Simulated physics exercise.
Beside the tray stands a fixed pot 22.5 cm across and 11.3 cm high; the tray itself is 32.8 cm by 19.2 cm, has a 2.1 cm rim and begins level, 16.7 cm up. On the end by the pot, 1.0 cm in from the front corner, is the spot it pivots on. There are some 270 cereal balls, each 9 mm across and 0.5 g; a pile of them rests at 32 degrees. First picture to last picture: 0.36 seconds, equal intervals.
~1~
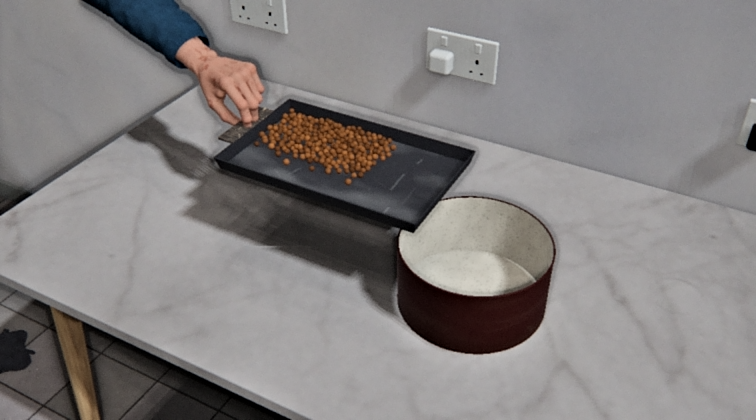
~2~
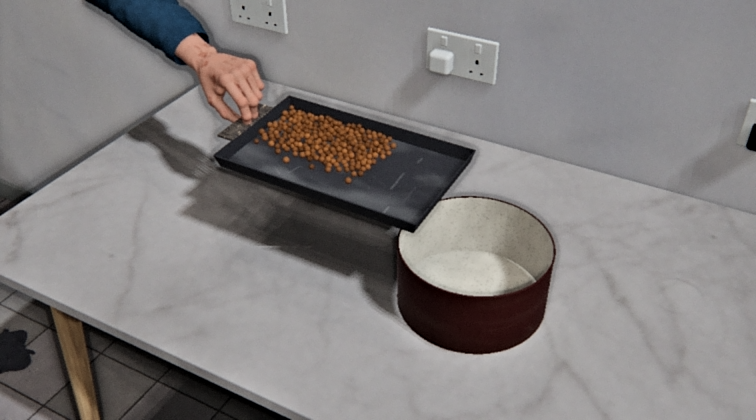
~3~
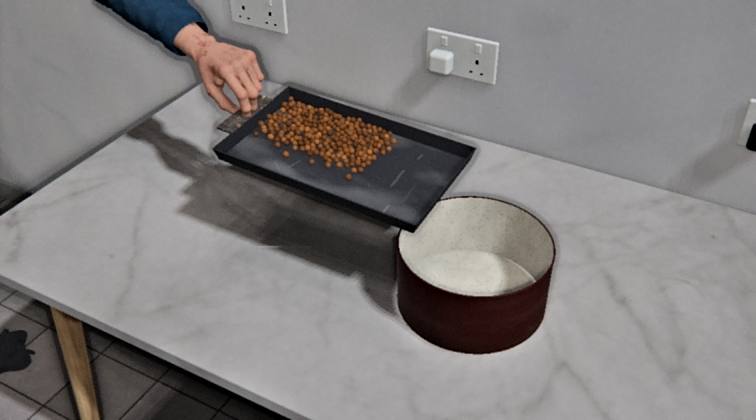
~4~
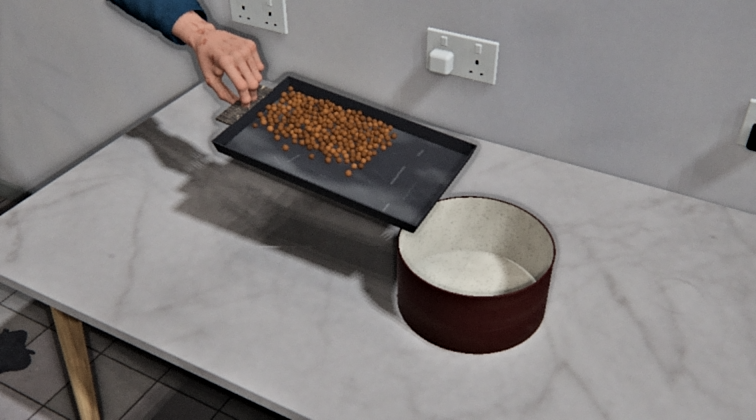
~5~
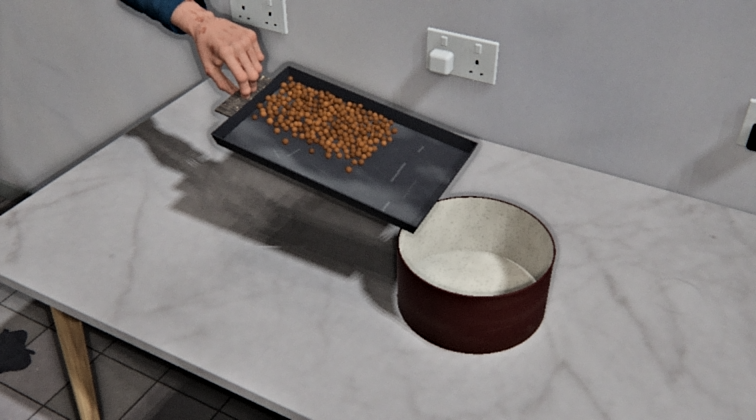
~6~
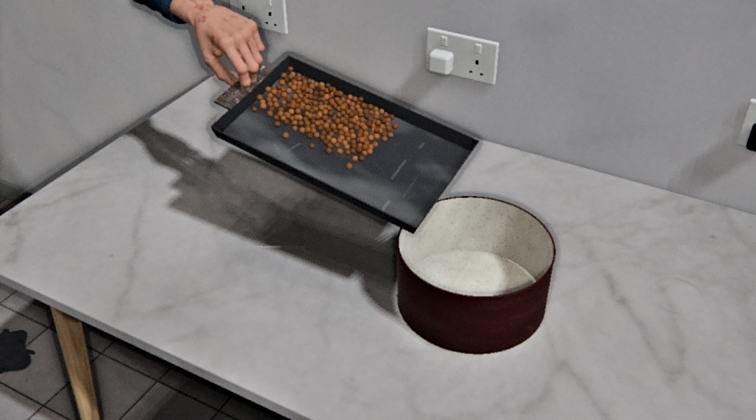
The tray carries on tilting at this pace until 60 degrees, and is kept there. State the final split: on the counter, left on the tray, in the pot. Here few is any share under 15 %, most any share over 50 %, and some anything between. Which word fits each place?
Counter: Few; left on the tray: Most; pot: Few.
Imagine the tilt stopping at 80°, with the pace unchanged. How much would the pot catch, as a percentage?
Roughly 60 percent.
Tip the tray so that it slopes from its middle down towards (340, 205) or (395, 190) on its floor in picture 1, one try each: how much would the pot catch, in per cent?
That would be close to 0 per cent and then close to 15 per cent.
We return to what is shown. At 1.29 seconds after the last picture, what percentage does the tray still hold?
Close to 85 in a hundred parts of the load.
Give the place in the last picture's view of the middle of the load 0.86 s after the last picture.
I'd put it close to (408, 190).
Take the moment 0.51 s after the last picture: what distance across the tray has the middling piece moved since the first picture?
11 cm.
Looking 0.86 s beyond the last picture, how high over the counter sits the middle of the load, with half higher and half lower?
About 22 cm.
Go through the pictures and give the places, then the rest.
In the first frame, tray tilt 0 degrees, front corners at (219, 157) and (414, 221); middle of the pieces at (324, 141); pot at (476, 243).
In the second frame, tray tilt 1 degrees, front corners at (219, 154) and (414, 221); middle of the pieces at (324, 139).
In the third frame, tray tilt 4 degrees, front corners at (218, 148) and (414, 221), lowest corner right front; middle of the pieces at (324, 133).
In the fourth frame, tray tilt 7 degrees, front corners at (217, 140) and (414, 222), lowest corner right front; middle of the pieces at (324, 126).
In the fifth frame, tray tilt 10 degrees, front corners at (217, 133) and (415, 223), lowest corner right front; middle of the pieces at (325, 119).
In the sixth frame, tray tilt 13 degrees, front corners at (216, 126) and (415, 224), lowest corner right front; middle of the pieces at (325, 112); pot at (476, 243).
Then, 0.51 s after the last picture, tilt 35 degrees; the tray holds 100 %, the pot 0 %.
Then, 0.86 s after the last picture, tilt 50 degrees; the tray holds 95 %, the pot 0 %.
Then, 1.29 s after the last picture, tilt 60 degrees; the tray holds 85 %, the pot 5 %.
In the end, counter 5 %, tray 85 %, pot 10 %.
